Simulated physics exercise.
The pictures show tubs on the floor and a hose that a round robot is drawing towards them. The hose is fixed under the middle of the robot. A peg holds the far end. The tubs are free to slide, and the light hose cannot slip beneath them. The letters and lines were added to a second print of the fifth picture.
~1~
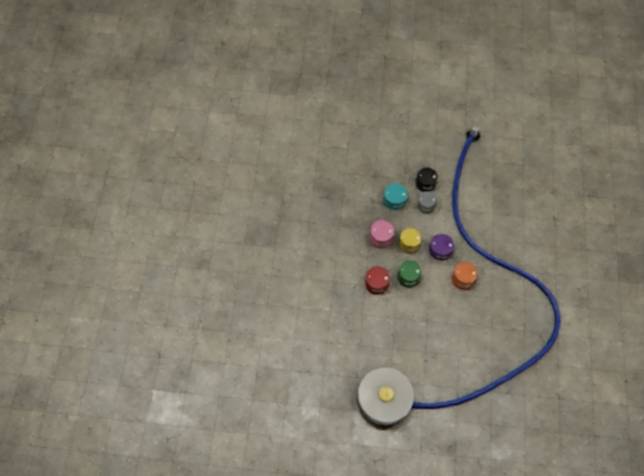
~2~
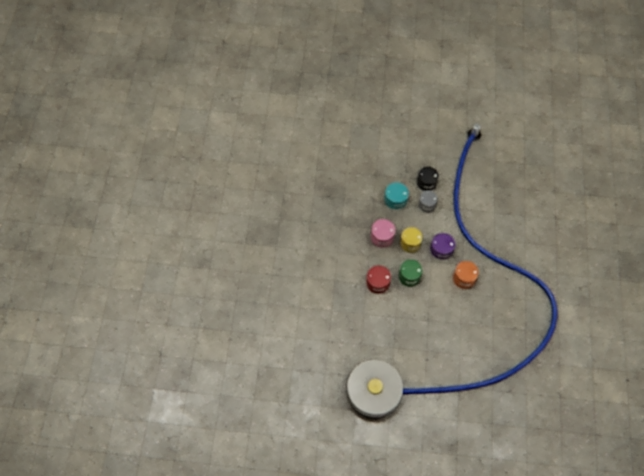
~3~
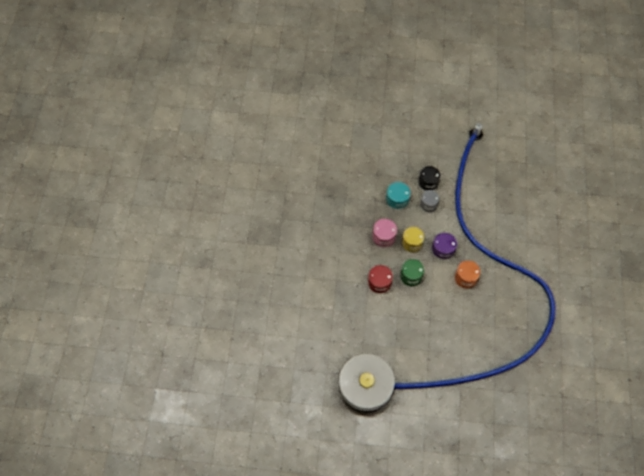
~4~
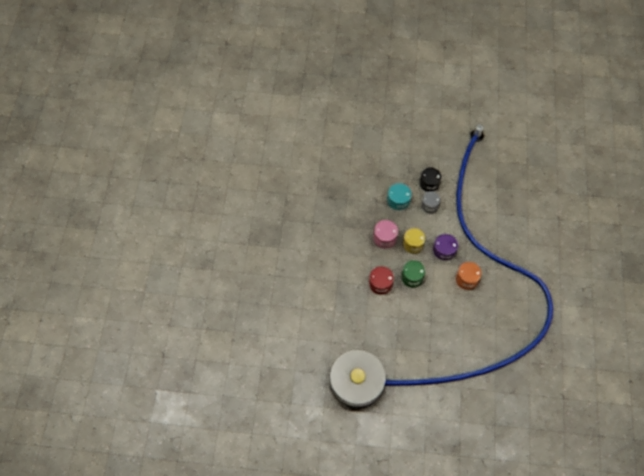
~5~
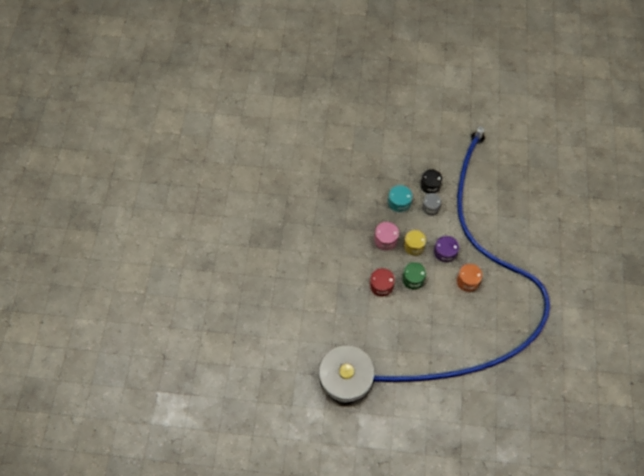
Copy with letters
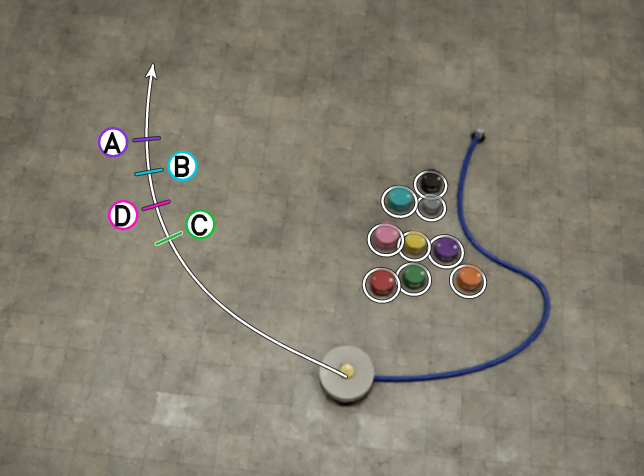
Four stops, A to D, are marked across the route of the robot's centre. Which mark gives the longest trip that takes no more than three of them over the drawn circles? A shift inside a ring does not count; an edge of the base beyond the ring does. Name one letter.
The limit holds up to C.
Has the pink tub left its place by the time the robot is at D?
No.
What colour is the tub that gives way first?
The orange one.
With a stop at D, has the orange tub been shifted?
By then, yes.
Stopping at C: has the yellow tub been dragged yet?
No.
On the copy, A at (147, 139); B at (149, 172); C at (169, 239); D at (156, 205); the route from (346, 377) via (169, 239) to (153, 65).
On C. First, robot (270, 336).
Then, robot (205, 288).
Finally, robot (167, 235); purple tub (445, 245); orange tub (433, 261); one over the rings.
By contrast, A has seven over the rings; B has six over the rings; D has five over the rings.
